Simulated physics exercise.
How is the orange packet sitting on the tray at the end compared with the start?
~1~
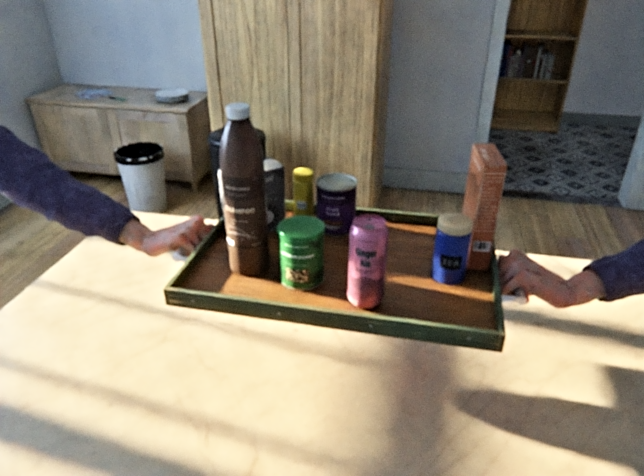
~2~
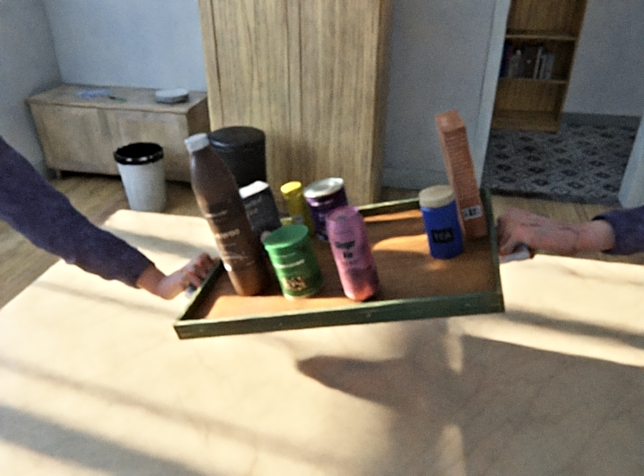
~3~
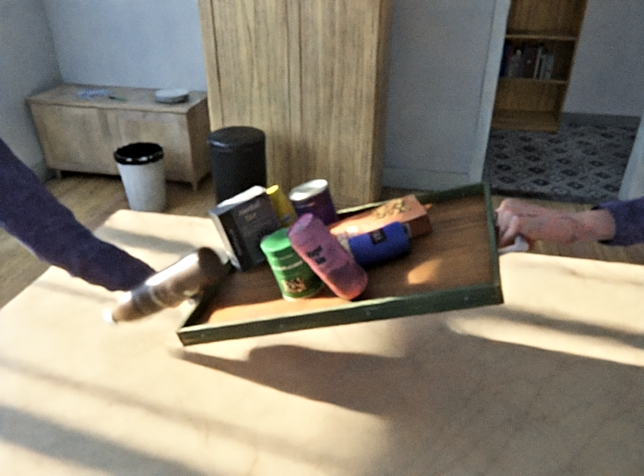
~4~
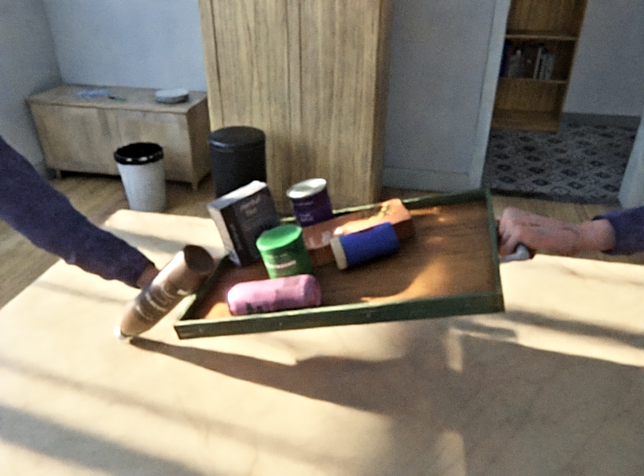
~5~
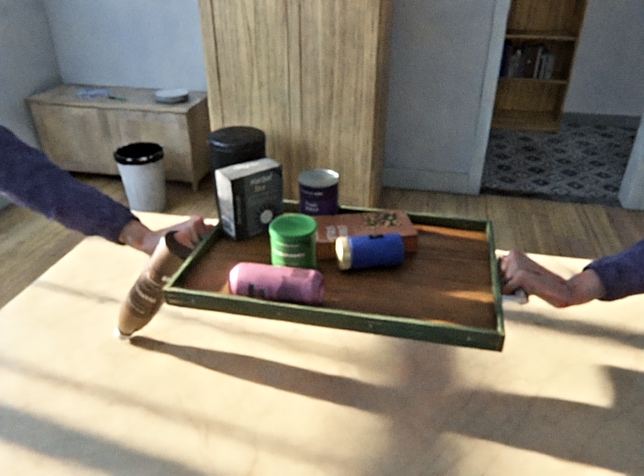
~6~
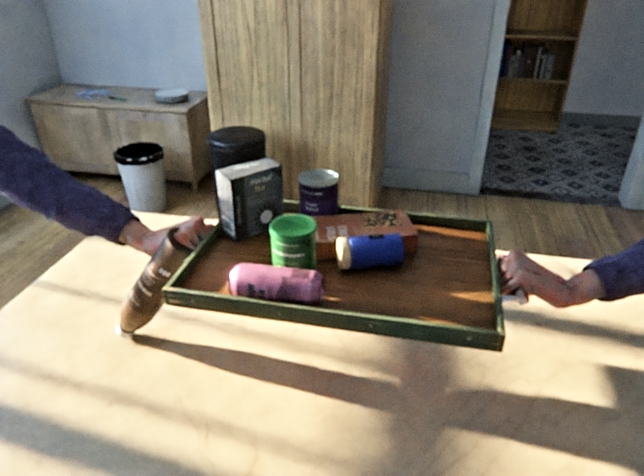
At the start the orange packet stands upright near the right end of the tray. By the end it is lying on its side behind the blue jar.
